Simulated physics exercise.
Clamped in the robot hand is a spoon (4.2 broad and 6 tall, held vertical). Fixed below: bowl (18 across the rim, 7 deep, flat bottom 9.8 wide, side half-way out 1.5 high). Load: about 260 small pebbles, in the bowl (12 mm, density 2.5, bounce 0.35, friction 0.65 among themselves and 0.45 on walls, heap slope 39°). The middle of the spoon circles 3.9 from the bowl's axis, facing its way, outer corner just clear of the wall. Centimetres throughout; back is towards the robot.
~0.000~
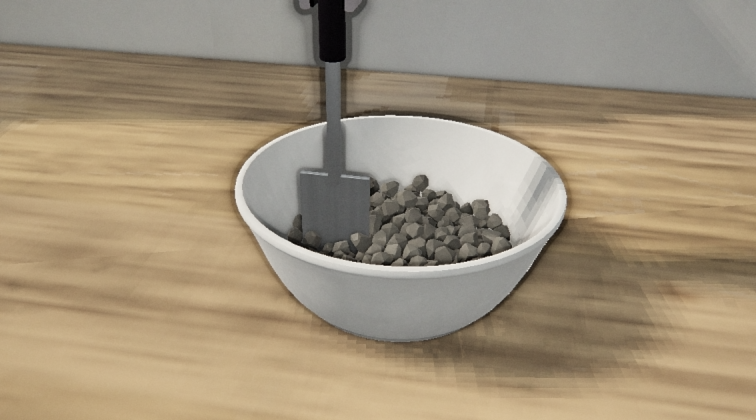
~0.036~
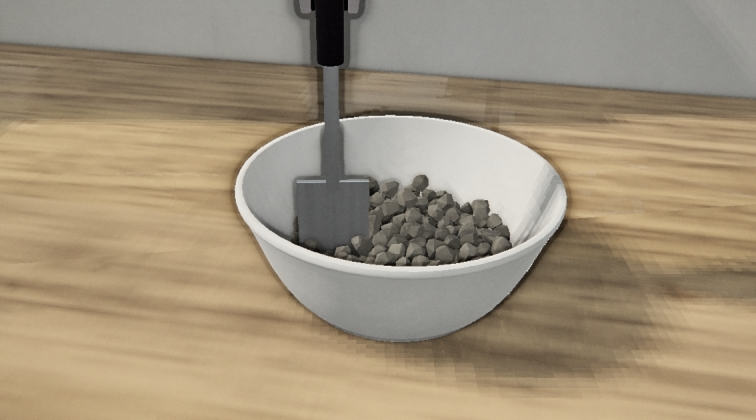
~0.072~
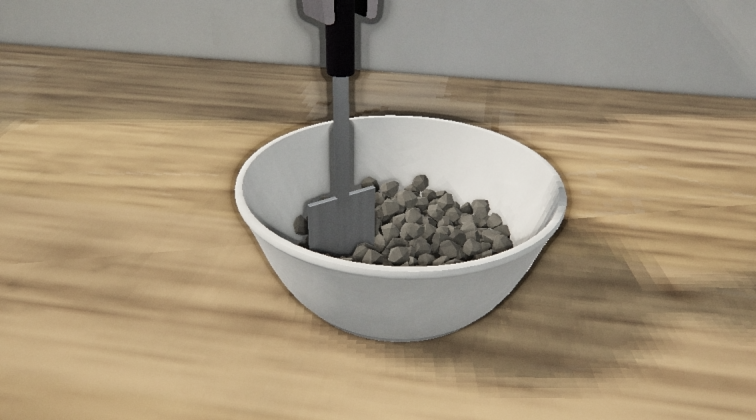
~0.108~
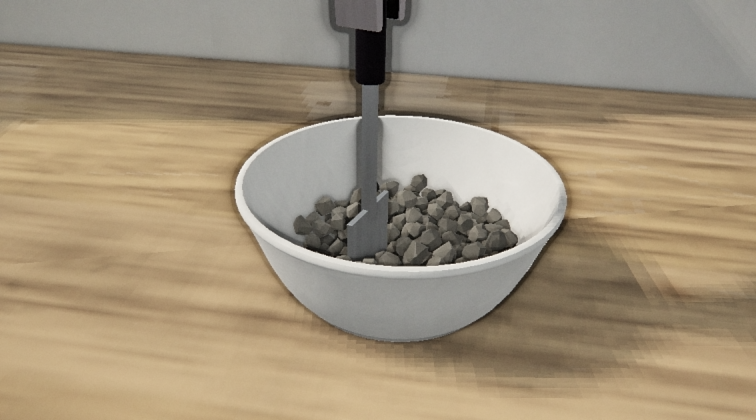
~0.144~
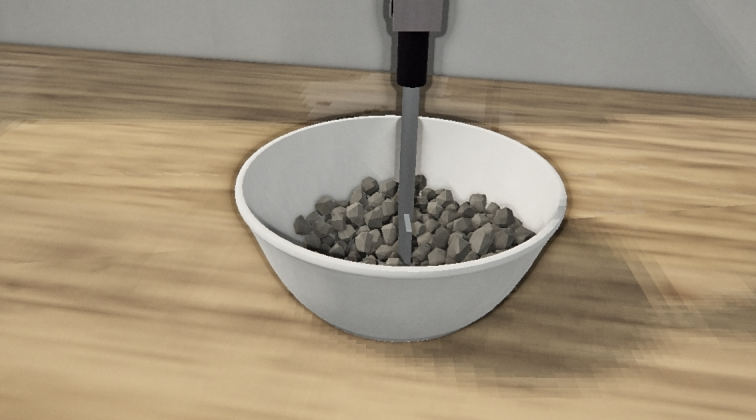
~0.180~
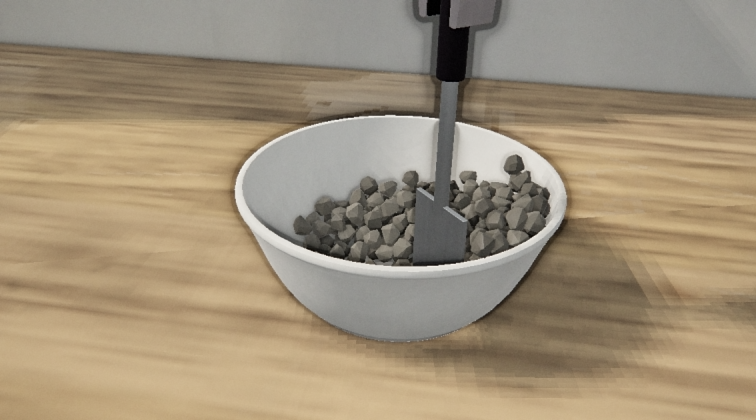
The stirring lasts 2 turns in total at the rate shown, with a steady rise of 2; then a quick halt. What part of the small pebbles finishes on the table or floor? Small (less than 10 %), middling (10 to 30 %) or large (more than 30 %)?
Answer: Middling; 10 to 30 % of the small pebbles finish on the table or floor.
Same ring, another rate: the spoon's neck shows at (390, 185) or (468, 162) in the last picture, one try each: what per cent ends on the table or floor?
Some 5 and 25 per cent.
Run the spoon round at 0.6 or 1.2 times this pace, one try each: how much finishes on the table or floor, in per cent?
Some 0 and 20 per cent.
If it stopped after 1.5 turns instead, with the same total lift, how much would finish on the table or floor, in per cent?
In that case some 15 per cent.
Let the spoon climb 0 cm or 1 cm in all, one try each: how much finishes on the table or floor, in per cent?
Some 30 and 20 per cent.
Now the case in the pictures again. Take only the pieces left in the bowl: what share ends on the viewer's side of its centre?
Roughly 45 per cent.
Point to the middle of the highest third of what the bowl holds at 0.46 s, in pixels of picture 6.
At about (299, 206).
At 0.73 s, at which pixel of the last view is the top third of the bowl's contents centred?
Around (468, 189).
After 0.46 s, 1° round, highest piece 9 above the table; 232 in the bowl, 26 on the table or floor, 7 in flight or on the tool.
After 0.73 s, 229° round, highest piece 9 above the table; 217 in the bowl, 42 on the table or floor, 6 in flight or on the tool.
After 1.07 s, 0° round, highest piece 6 above the table; 212 in the bowl, 53 on the table or floor.
After 1.77 s, 0° round, highest piece 5 above the table; 212 in the bowl, 53 on the table or floor.
In the end, 212 in the bowl, 53 on the table or floor. That is 20 % on the table or floor.
